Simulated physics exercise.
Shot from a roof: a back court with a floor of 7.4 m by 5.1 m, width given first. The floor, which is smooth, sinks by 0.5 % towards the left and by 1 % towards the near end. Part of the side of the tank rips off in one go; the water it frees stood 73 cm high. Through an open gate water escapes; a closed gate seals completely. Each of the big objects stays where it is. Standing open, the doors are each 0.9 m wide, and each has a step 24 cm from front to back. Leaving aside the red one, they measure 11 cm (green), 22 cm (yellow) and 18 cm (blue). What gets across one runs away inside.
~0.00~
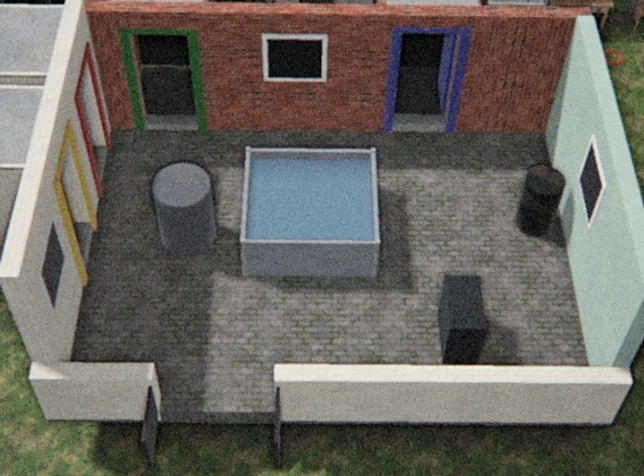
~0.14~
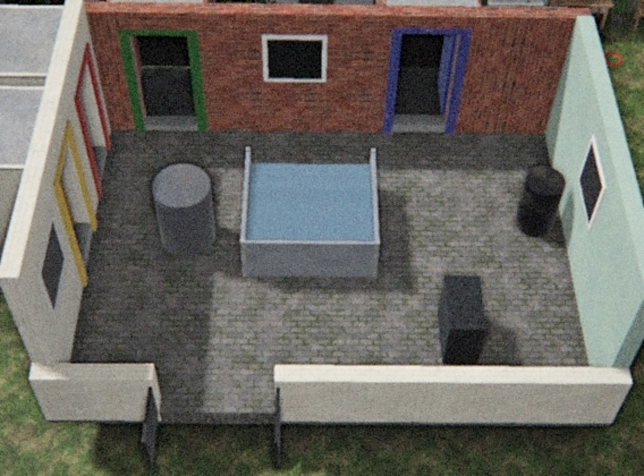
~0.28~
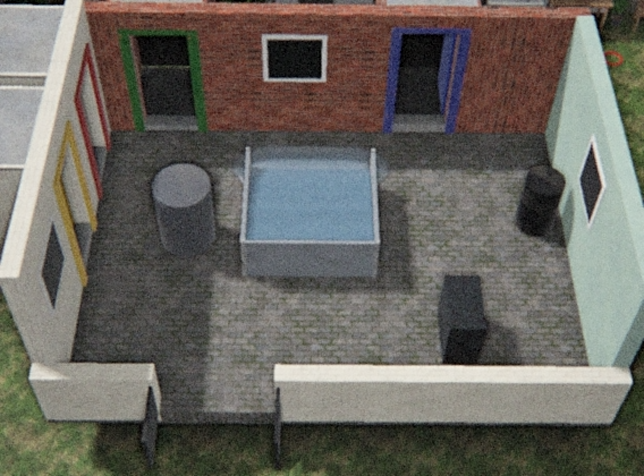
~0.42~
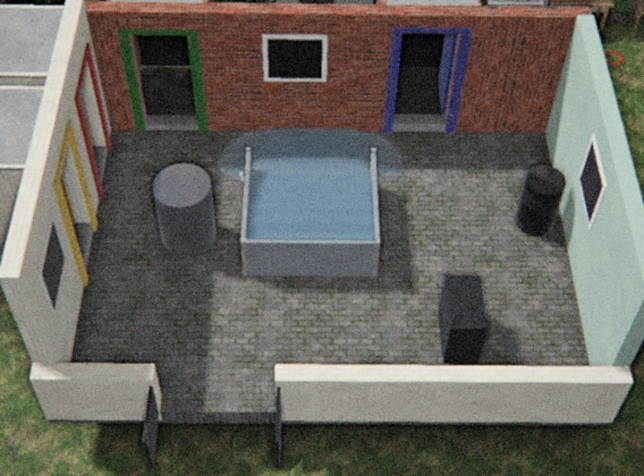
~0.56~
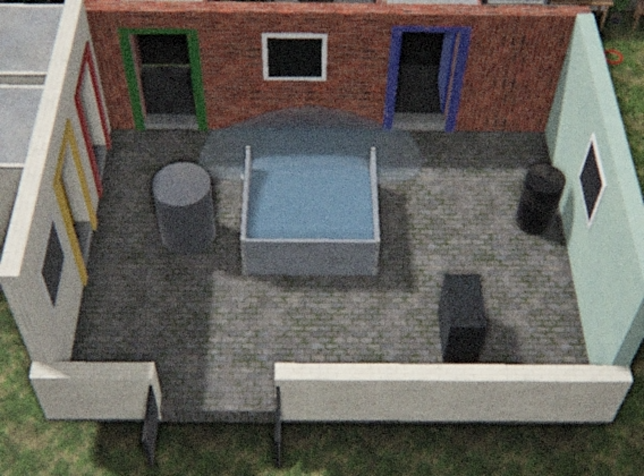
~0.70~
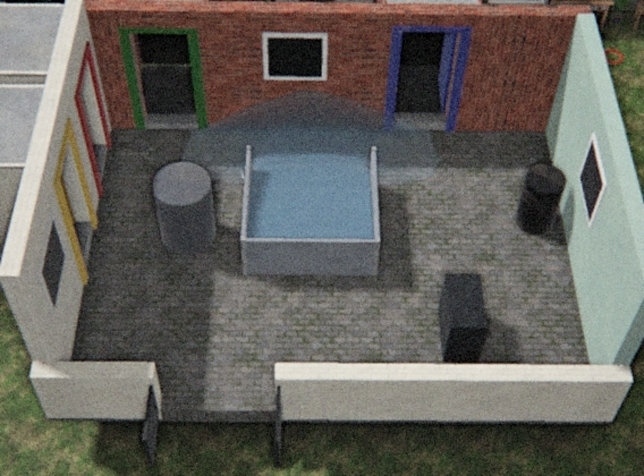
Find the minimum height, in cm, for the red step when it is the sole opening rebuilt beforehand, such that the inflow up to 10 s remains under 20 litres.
The minimum height is about 25 cm.
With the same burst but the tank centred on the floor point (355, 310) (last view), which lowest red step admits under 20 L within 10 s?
Roughly 20 cm is needed.
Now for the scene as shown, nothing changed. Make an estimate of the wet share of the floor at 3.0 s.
Near 50 per cent of the open floor.
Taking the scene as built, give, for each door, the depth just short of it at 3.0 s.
Green door 10 cm, red door 26 cm, yellow door 12 cm, blue door 12 cm.
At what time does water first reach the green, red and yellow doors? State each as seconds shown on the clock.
For green it's 0.8 s, for red 1.6 s, and for yellow 2.2 s.
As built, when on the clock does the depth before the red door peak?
It peaks at about 2.4 s.
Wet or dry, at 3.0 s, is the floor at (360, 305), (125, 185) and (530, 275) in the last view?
1: Unwetted; 2: Awash; 3: Awash.
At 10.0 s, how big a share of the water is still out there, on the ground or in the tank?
What remains is some 84 per cent of the water.
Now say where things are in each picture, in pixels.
Still water, 73 cm deep, in the tank at (310, 198); the red door at (94, 127) is dry, in the first picture.
The gap is on the far side, the front 0.3 m out at a hidden place; the back of the tank holds 73 cm, in the second picture.
The gap is on the far side, the front 0.8 m out at (291, 149); the back of the tank holds 73 cm, in the third picture.
The front is at (370, 133), 1.2 m from the gap on the far side; 3.0 m2 of floor is wet, 68 cm left at the back, in the fourth picture.
The front is at (405, 132), 1.3 m from the gap on the far side; 3.6 m2 of floor is wet, 62 cm left at the back, in the fifth picture.
The gap is on the far side, the front 1.6 m out at (193, 131); the back of the tank holds 62 cm; 1.6 m in a straight line remain to the red door at (94, 126), in the sixth picture.
After 1.4 s water covers 20 % of the floor, deepest (50 cm) near (303, 139); it has not reached the red door.
After 3.0 s water covers 50 % of the floor, deepest (33 cm) near (548, 206); 26 cm at the red door, 104 litres in over its 12 cm step.
After 10.0 s water covers 100 % of the floor, deepest (12 cm) near (66, 394); 7 cm at the red door, 163 litres in over its 12 cm step.
At the red door as built, the water arrived by 1.6 s and peaked near 29 cm at 2.4 s.
With a step of 20.5 cm, 50 litres would have come in within the 10 s; with 27.5 cm, 10 litres. So under 20 litres takes about 25 cm.
